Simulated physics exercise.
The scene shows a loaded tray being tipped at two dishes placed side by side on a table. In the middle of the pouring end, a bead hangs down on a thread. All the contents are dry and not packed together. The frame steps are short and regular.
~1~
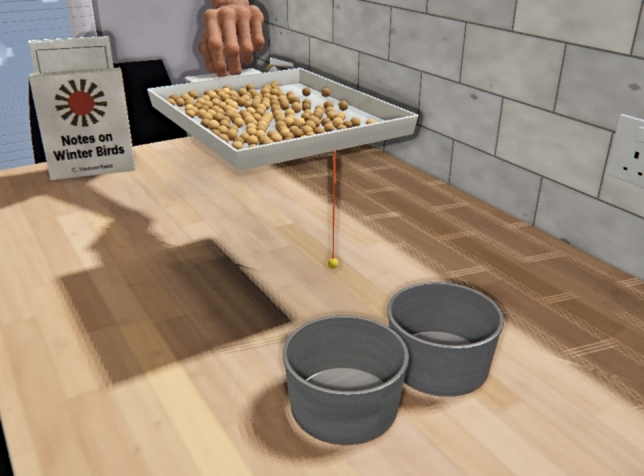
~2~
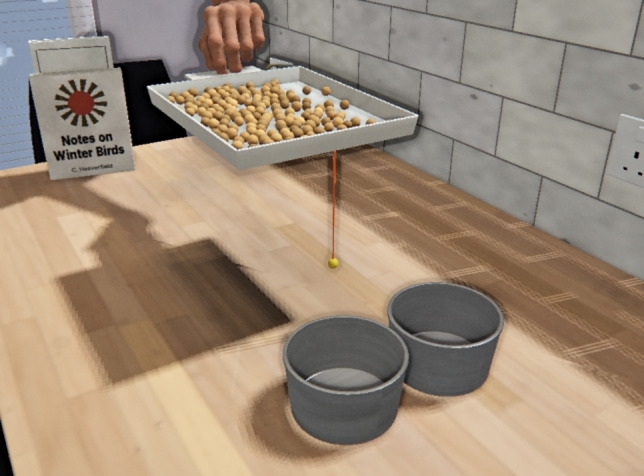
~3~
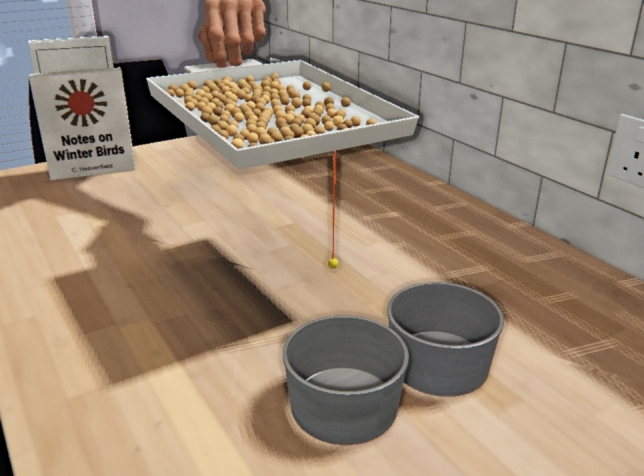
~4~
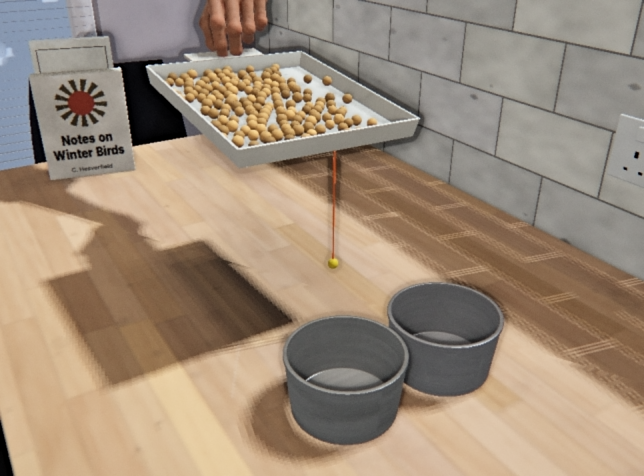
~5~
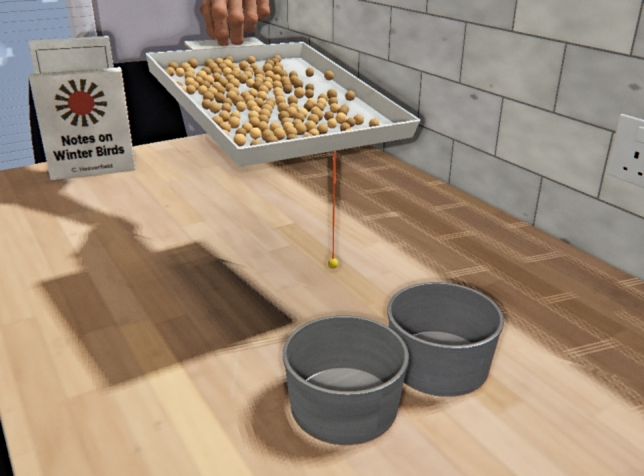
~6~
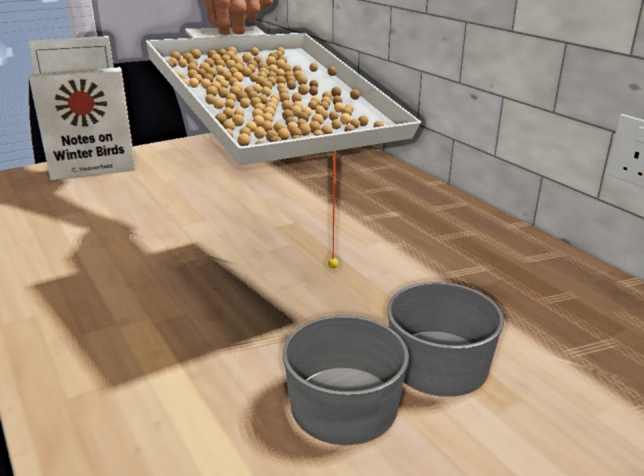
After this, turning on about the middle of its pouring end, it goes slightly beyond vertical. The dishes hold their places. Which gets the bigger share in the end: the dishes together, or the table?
The table gets the bigger share.
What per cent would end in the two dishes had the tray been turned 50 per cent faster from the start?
Roughly 10 percent.
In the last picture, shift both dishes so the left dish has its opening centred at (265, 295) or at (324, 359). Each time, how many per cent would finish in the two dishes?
Around 10 and around 10 per cent, in that order.
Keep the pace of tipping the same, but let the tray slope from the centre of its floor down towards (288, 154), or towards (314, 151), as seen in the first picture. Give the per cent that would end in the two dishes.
0 %, give or take, and then 20 %.
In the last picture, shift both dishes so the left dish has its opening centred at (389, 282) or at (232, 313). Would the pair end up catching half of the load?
Try 1: In excess of half; try 2: Not up to half.
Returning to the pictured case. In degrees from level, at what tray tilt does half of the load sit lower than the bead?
At roughly 90°.
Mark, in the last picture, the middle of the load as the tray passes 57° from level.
About (337, 99).
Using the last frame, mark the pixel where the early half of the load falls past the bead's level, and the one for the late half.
Around (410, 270) first; around (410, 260) second.
Just after the last frame, tray tipped steeply; almost all on the tray; just a few in the right dish; just a few outside both.
A moment on, tray tipped right over; roughly a quarter on the tray; about a tenth in the left dish; about a tenth in the right dish; roughly half outside both; roughly a quarter in the air.
Further on, tray tipped past a quarter turn; about a tenth in the left dish; about a tenth in the right dish; the larger part outside both.
When it is over, tray tipped past a quarter turn; about a tenth in the left dish; about a tenth in the right dish; the larger part outside both.
